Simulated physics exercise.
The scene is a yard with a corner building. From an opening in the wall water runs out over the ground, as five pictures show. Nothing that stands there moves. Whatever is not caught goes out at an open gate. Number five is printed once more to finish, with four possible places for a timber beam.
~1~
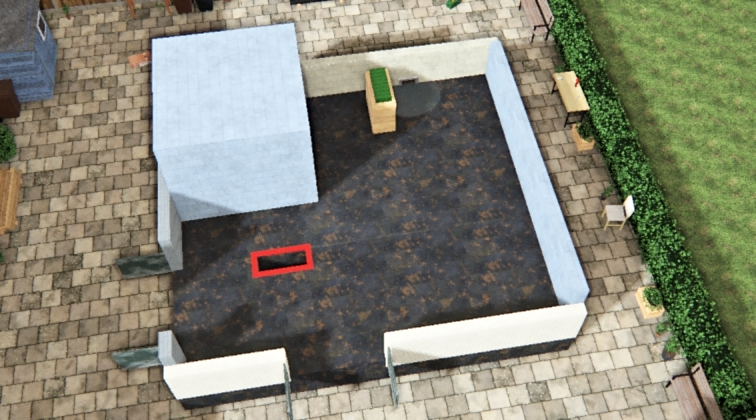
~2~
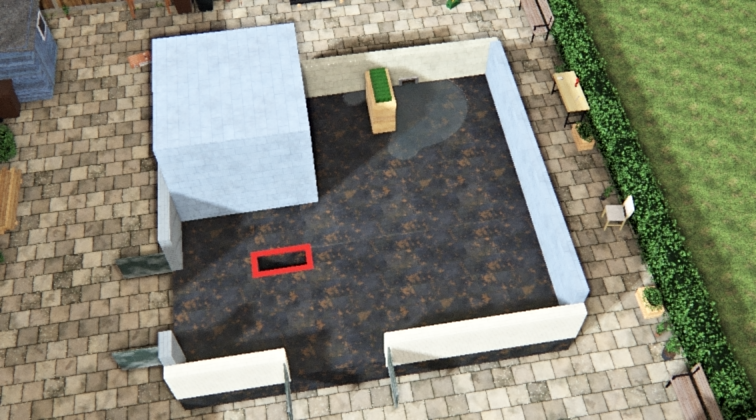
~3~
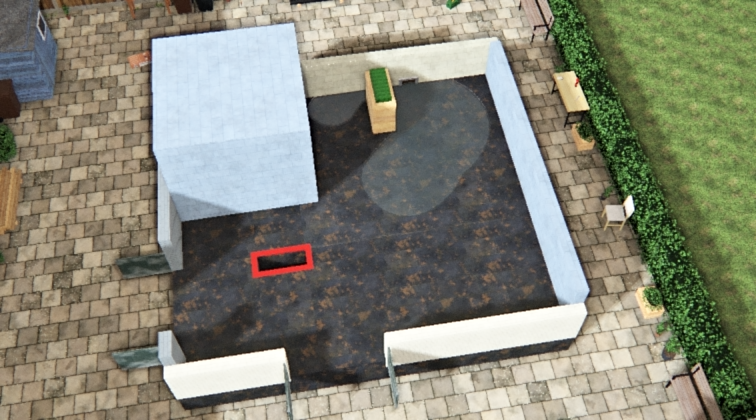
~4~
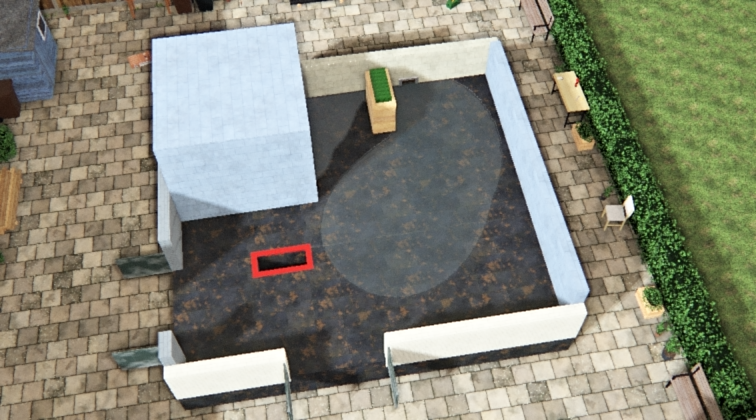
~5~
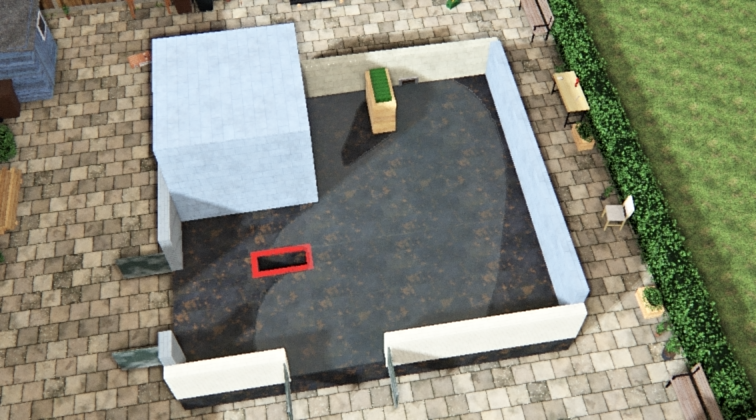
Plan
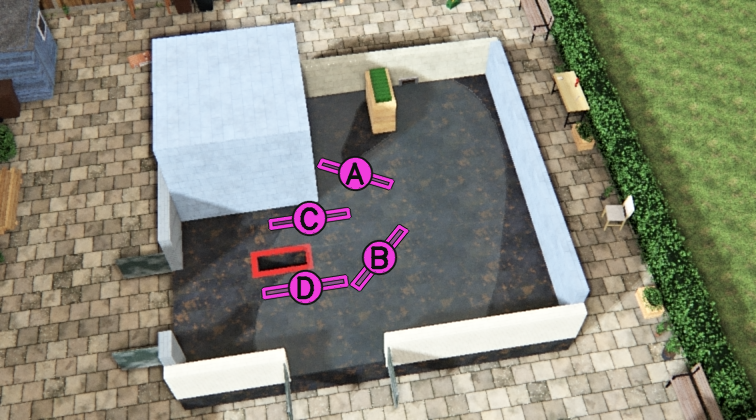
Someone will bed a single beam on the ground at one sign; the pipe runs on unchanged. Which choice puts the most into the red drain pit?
Use position D.
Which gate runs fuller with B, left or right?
The right gate.
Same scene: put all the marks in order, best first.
Best to worst: D, B, A, C.
On the marked copy, A from (320, 163) to (390, 184); B from (355, 286) to (402, 228); C from (270, 224) to (348, 213); D from (264, 293) to (345, 280).
For position A, about 6 % of the stream goes into the red drain pit, about 93 % out by the gates.
For position B, about 12 % of the stream goes into the red drain pit, about 88 % out by the gates.
For position C, about 2 % of the stream goes into the red drain pit, about 98 % out by the gates.
For position D, about 17 % of the stream goes into the red drain pit, about 83 % out by the gates.
